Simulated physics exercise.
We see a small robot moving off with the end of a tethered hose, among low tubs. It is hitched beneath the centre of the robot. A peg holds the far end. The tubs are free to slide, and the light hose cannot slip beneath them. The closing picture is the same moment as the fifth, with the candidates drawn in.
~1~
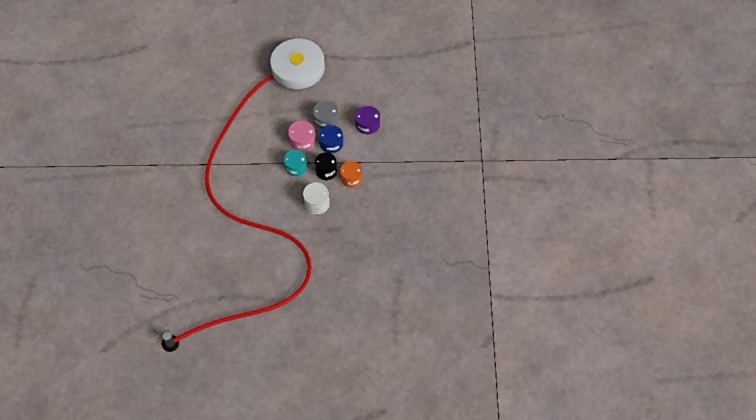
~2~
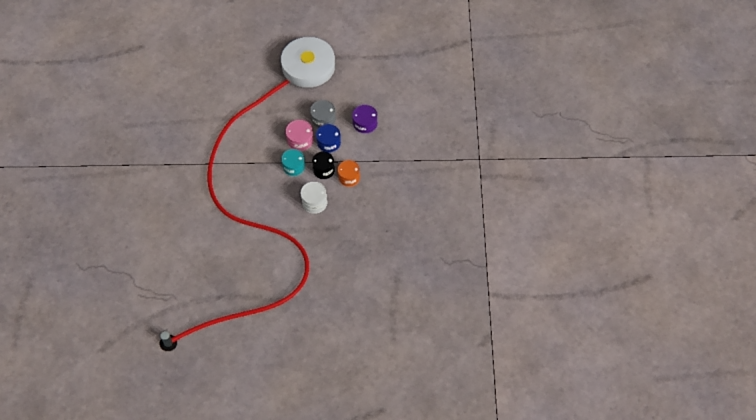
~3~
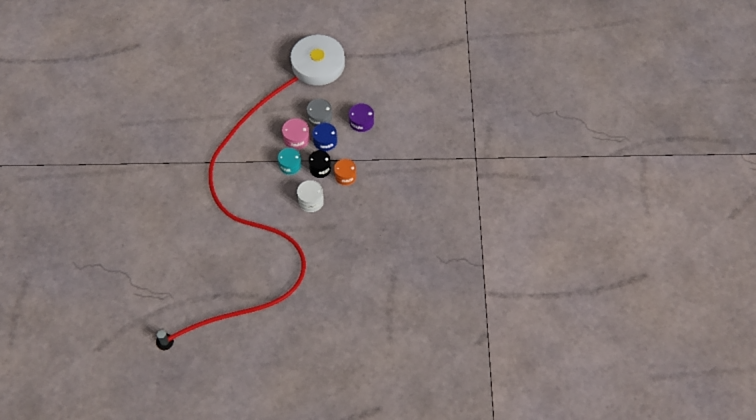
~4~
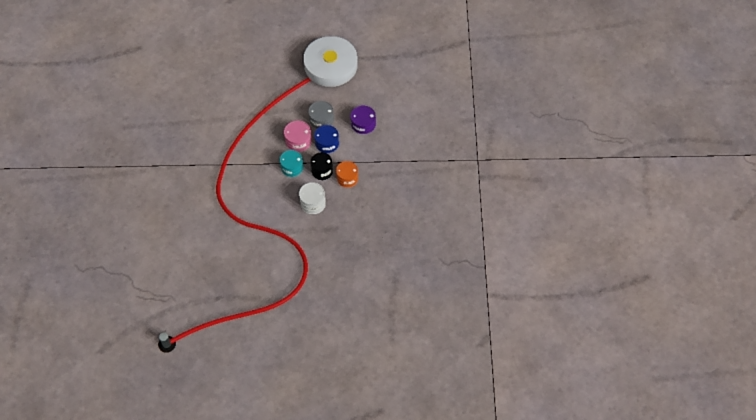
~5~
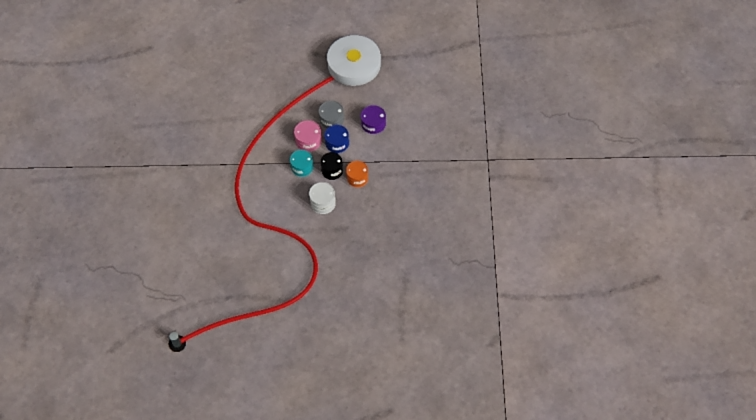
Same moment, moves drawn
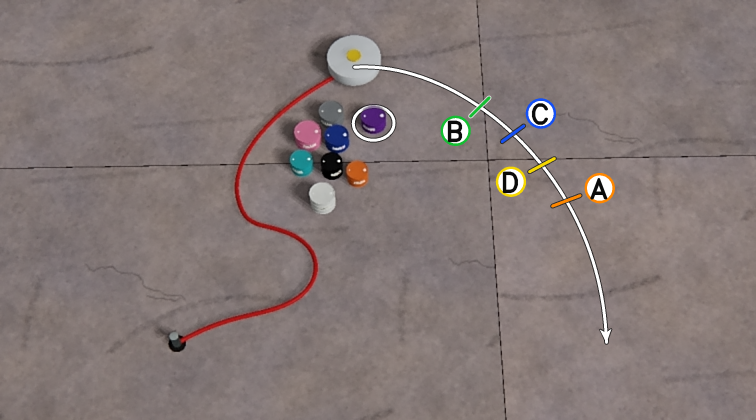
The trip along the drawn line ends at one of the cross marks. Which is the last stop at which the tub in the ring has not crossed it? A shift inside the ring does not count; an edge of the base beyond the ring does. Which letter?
C is the last safe stop.
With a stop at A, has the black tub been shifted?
Yes.
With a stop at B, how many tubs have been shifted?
By then, none.
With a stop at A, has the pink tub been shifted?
By then, yes.
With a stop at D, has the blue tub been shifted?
By then, yes.
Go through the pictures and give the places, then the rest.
Black tub (326, 166); pink tub (302, 136); turquoise tub (296, 164), in the first frame.
Robot (308, 63); grey tub (323, 114), in the second frame.
Robot (318, 61); white tub (311, 196), in the third frame.
Robot (331, 62); peg (165, 341), in the fourth frame.
Robot (354, 61); black tub (332, 166); pink tub (308, 136); turquoise tub (302, 163), in the fifth frame.
On the marked copy, A at (566, 201); B at (480, 107); C at (513, 134); D at (542, 165); the ring at (374, 123); the route from (355, 67) via (534, 155) to (606, 342).
Following C. Soon after the start, robot (417, 70); purple tub (374, 120).
Later, robot (471, 95); purple tub (374, 120).
In the end, robot (514, 128); grey tub (336, 121); purple tub (374, 120); the purple tub is still in its ring.
As for the rest, A drags the ringed tub to (391, 164); B is safe but short; D drags the ringed tub to (378, 141).
